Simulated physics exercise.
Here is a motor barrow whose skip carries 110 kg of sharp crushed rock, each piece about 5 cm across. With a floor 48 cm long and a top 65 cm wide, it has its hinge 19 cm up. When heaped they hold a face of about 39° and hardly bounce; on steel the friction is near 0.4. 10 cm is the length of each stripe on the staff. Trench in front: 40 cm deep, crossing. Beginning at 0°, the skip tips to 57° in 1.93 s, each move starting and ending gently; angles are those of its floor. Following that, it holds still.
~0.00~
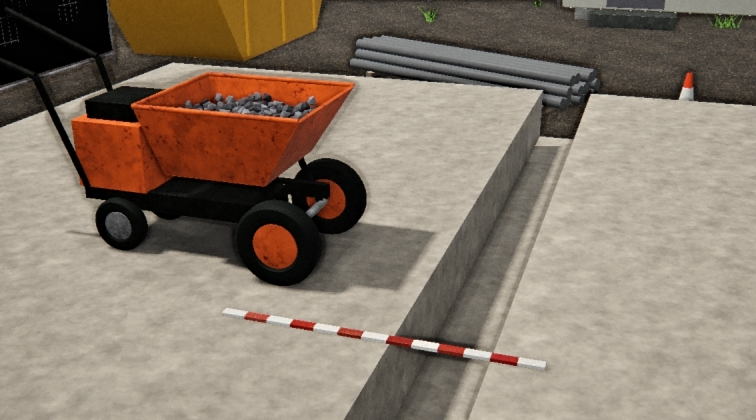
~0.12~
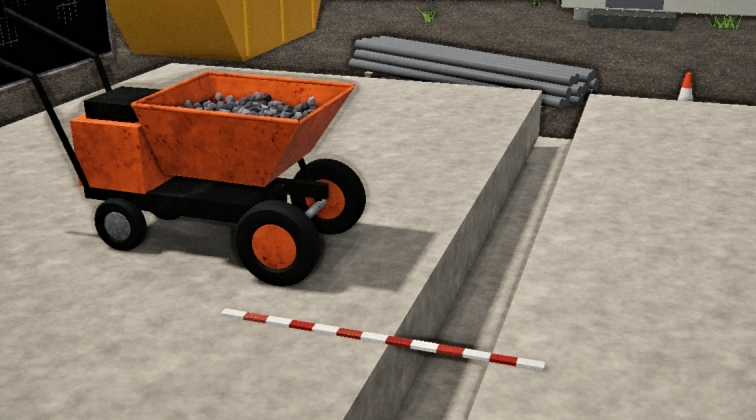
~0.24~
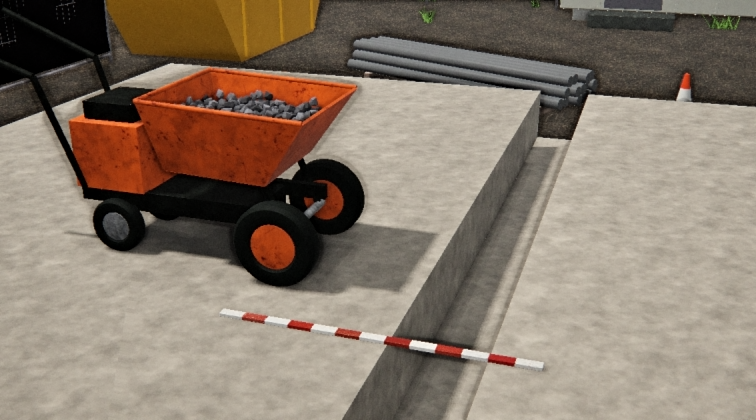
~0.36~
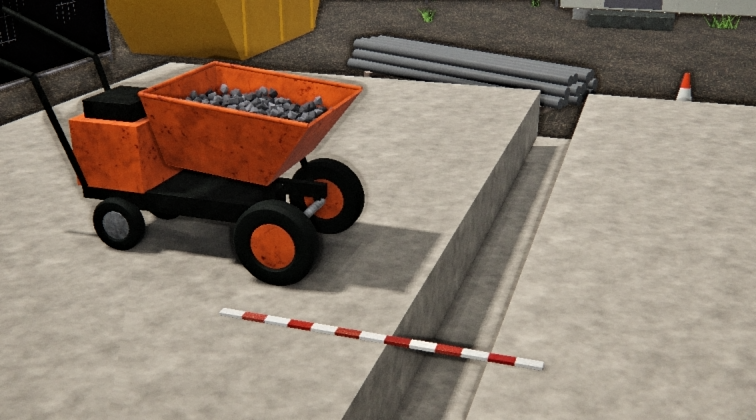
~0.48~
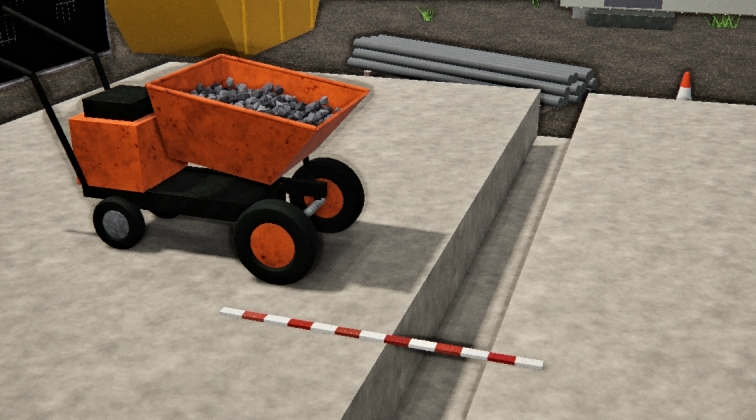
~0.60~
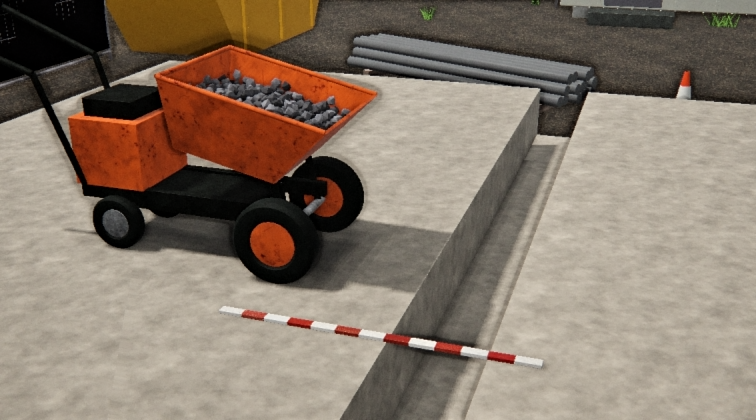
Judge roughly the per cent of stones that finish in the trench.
An estimated 3 per cent finish in the trench.
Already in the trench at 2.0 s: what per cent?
Some 0 per cent.
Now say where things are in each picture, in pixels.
In the first frame, lip at (298, 122), floor tilted 0°, highest stones at (248, 104).
In the second frame, the skip is at 1°, its lip at (299, 123); the top of the load is at (244, 105); the stones move at 0.1 m/s on average.
In the third frame, lip at (302, 124), floor tilted 2°, highest stones at (237, 103); the stones move at 0.2 m/s on average.
In the fourth frame, lip at (308, 126), floor tilted 5°, highest stones at (237, 99); the stones move at 0.2 m/s on average.
In the fifth frame, the skip is at 9°, its lip at (316, 129); the top of the load is at (235, 92); the stones move at 0.3 m/s on average.
In the sixth frame, lip at (325, 133), floor tilted 13°, highest stones at (238, 84); the stones move at 0.3 m/s on average.
After 1.5 s the floor is at 48°; 100 % in the skip; the foremost stones are at (371, 180).
After 2.0 s the floor is at 57°; 99 % in the skip; the foremost stones are at (427, 213).
After 2.4 s the floor is at 57°; 98 % in the skip, 2 % in the trench; the foremost stones are at (468, 344).
After 4.3 s the floor is at 57°; 97 % in the skip, 3 % in the trench; the foremost stones are at (505, 344).
